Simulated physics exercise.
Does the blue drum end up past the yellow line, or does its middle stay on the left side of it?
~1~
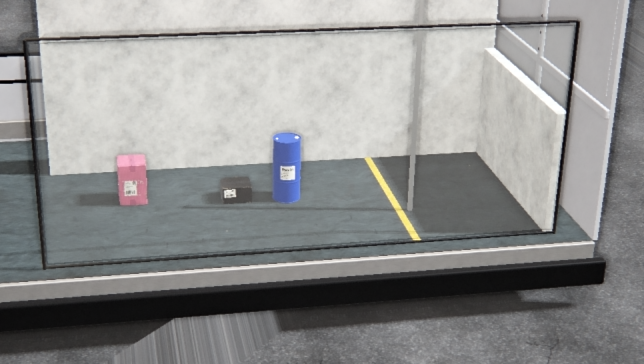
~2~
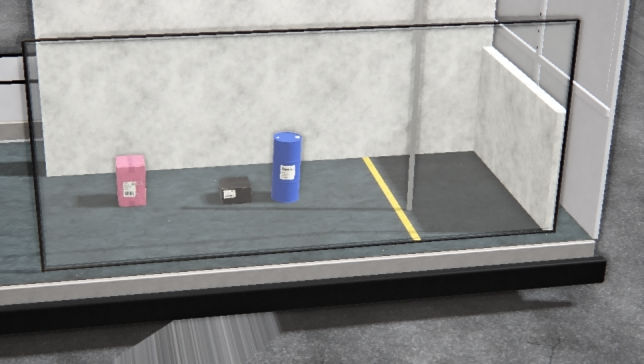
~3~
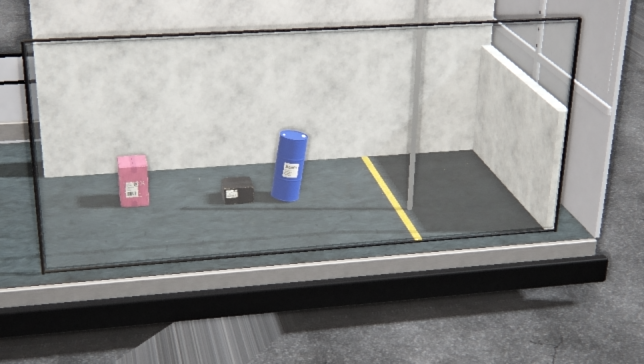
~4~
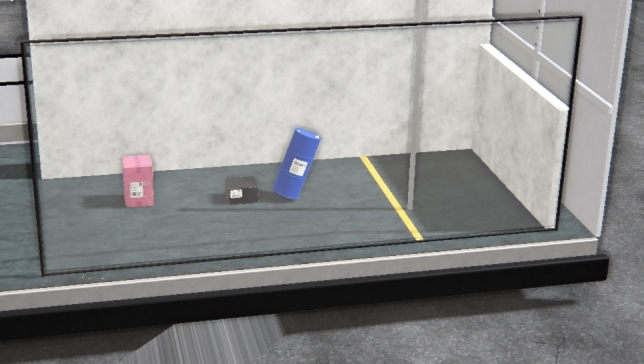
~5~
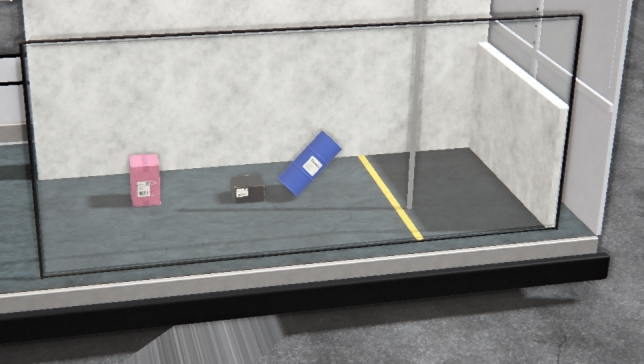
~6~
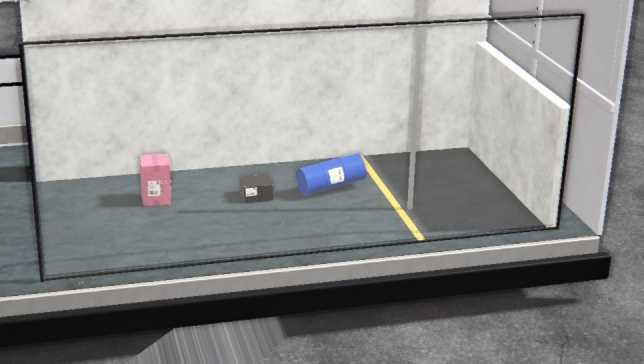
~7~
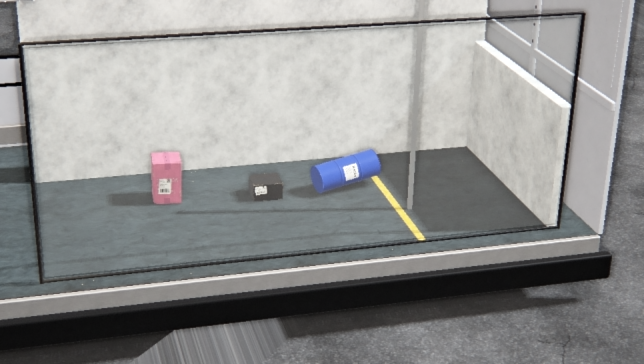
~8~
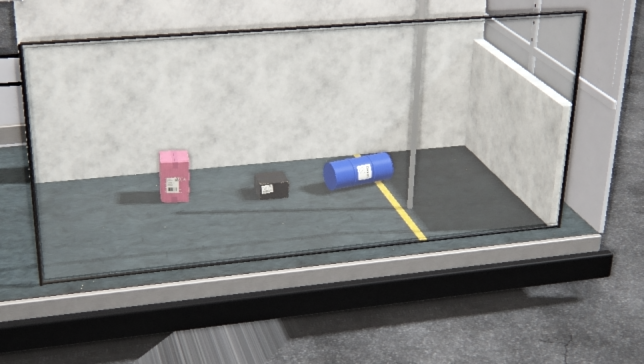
The blue drum does not pass the yellow line. It lies on its side with its right end reaching over the line, but its middle stays to the left.
